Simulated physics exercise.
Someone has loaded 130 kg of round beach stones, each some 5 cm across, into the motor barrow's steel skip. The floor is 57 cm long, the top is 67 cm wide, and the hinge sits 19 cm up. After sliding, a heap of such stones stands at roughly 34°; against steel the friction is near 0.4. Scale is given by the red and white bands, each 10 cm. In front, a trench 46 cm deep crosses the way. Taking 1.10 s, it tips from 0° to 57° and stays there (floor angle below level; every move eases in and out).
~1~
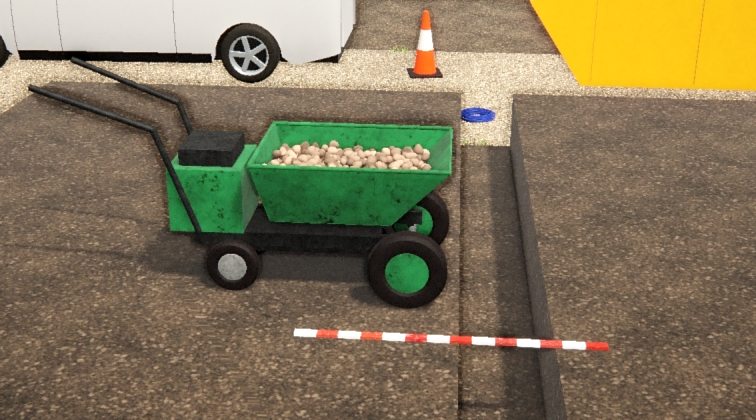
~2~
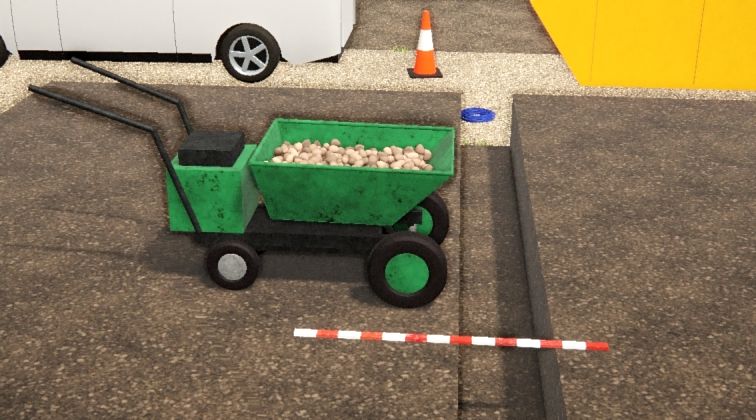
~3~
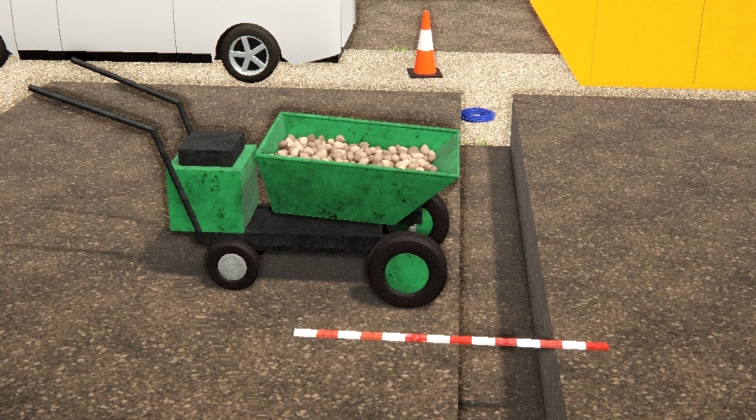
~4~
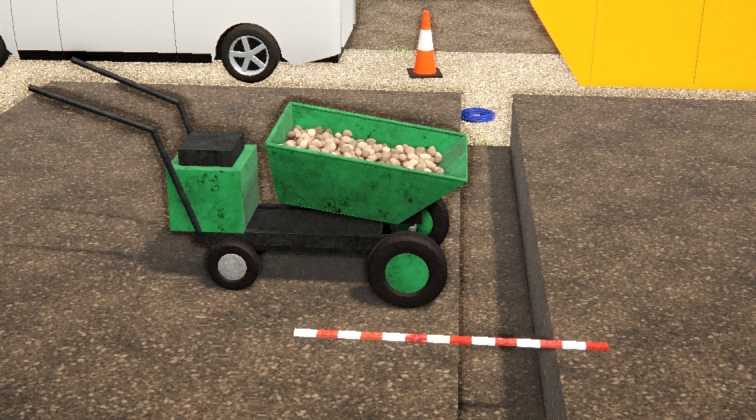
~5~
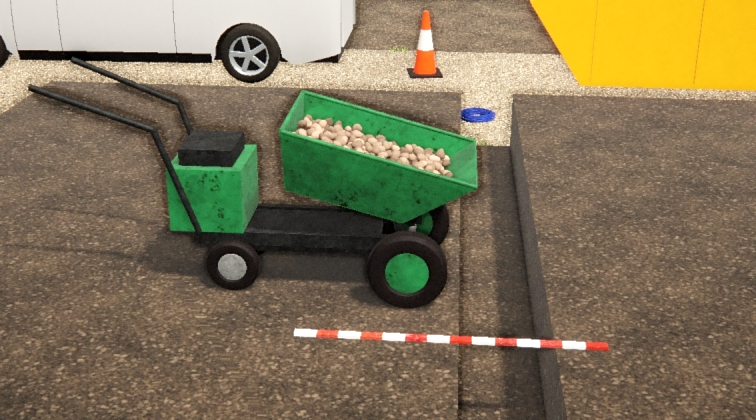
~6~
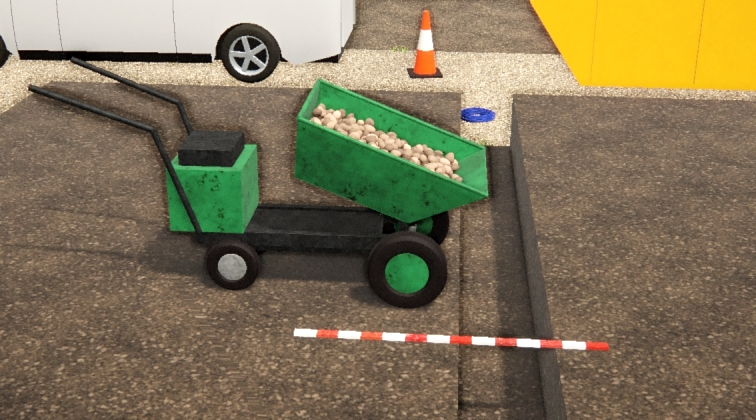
Beside a trench, a green motor barrow's skip of round stones tilts down toward the right.
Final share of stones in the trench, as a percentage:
47 per cent.
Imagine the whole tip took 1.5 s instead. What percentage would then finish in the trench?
Expected share: Around 50%.
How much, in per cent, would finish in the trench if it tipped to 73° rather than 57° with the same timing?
With that change, near 30 per cent.
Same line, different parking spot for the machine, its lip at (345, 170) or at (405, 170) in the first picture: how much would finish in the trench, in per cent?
Around 80% for the first place and 85% for the second.
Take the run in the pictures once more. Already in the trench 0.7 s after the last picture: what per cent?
Around 10 per cent of it.
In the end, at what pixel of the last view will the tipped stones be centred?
Their middle is at about (557, 282).
Then, 0.4 s after the last picture the floor is at 48°, 100 % in the skip; the foremost stones are at (496, 207).
Then, 0.7 s after the last picture the floor is at 57°, 80 % in the skip, 8 % in the trench, 13 % past the trench; the foremost stones are at (585, 282).
Then, 1.1 s after the last picture the floor is at 57°, 40 % in the skip, 12 % in the trench, 48 % past the trench; the foremost stones are at (677, 279).
Then, 3.0 s after the last picture the floor is at 57°, 1 % in the skip, 47 % in the trench, 52 % past the trench; the foremost stones are past the picture's edge.
